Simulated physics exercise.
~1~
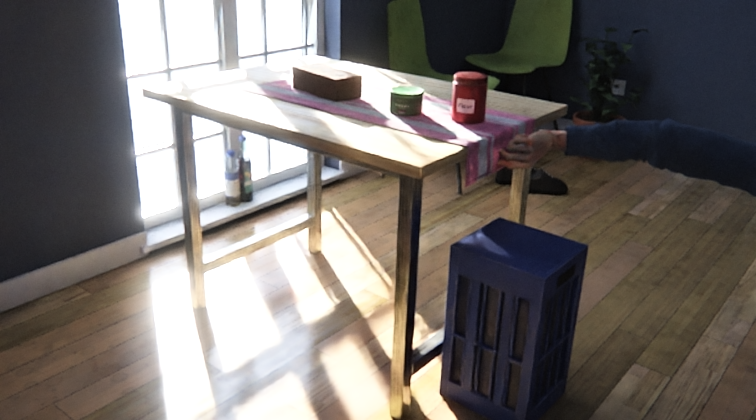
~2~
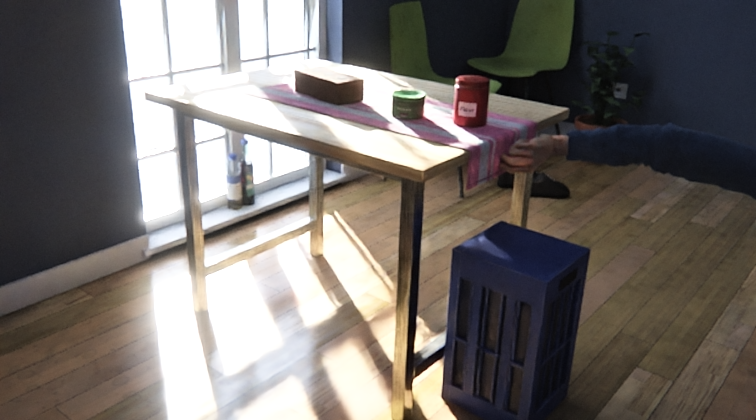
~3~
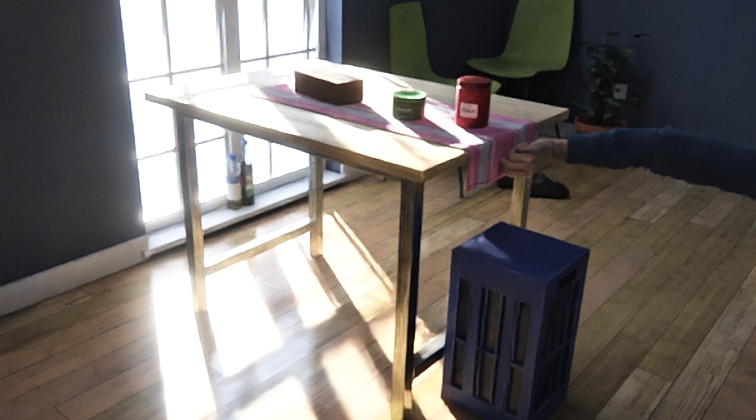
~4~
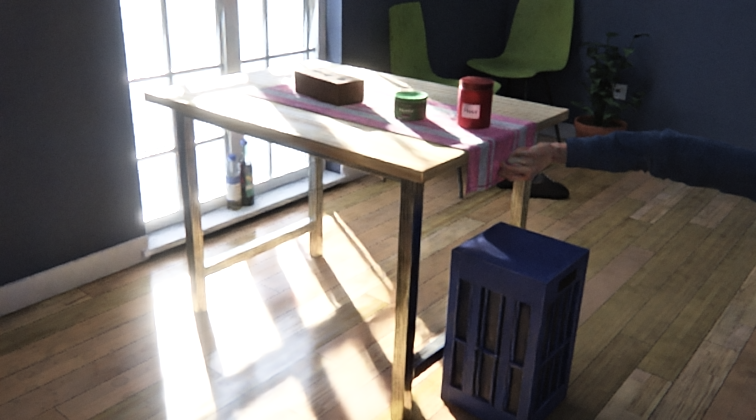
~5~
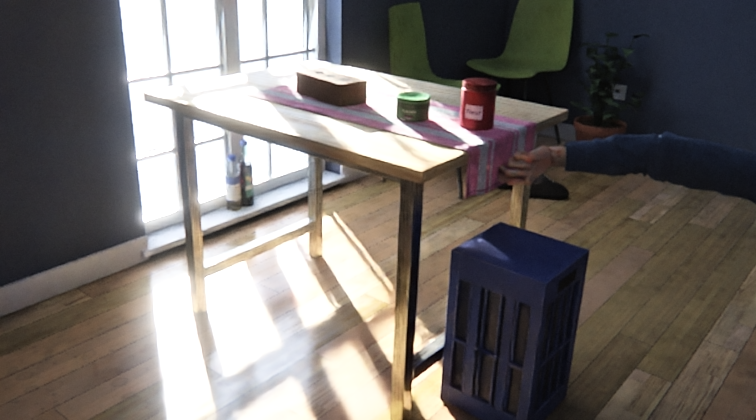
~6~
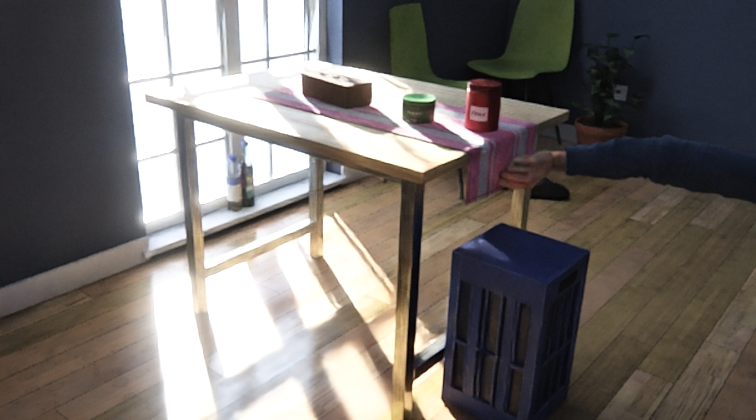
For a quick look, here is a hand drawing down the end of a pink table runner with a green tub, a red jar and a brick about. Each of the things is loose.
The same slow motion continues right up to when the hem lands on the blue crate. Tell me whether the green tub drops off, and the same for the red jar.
The green tub does not drop off. The red jar does drop off.
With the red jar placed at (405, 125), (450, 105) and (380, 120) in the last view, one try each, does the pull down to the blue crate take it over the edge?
Try 1: Still in place. Try 2: Lost off the top. Try 3: Still in place.
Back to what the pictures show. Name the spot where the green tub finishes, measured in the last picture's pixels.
You'll find its middle at pixel (465, 119).
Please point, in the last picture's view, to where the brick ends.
Close to (376, 97).
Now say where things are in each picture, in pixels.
The first frame shows table runner end (465, 187); green tub (407, 90); red jar (471, 75); brick (327, 70); top of the crate (526, 259).
The second frame shows table runner end (466, 191), far hem (241, 93); red jar (473, 78); red jar stands on the cloth.
The third frame shows table runner end (465, 192); green tub (409, 94).
The fourth frame shows table runner end (465, 194), far hem (243, 94); red jar (477, 80).
The fifth frame shows table runner end (465, 199); green tub (414, 96).
The sixth frame shows table runner end (464, 205), far hem (249, 96); green tub (419, 97); red jar (485, 82); top of the crate (528, 265).
Then, 0.40 s past the final frame, hem going down; tub carried along near (440, 113); jar carried along near (507, 110).
Then, 0.80 s past the final frame, hem on the crate; tub carried along near (461, 118); jar over the edge.
When it is over, hem on the crate; tub carried along near (465, 119); jar over the edge. The green tub stays on the table and the red jar goes over the edge.
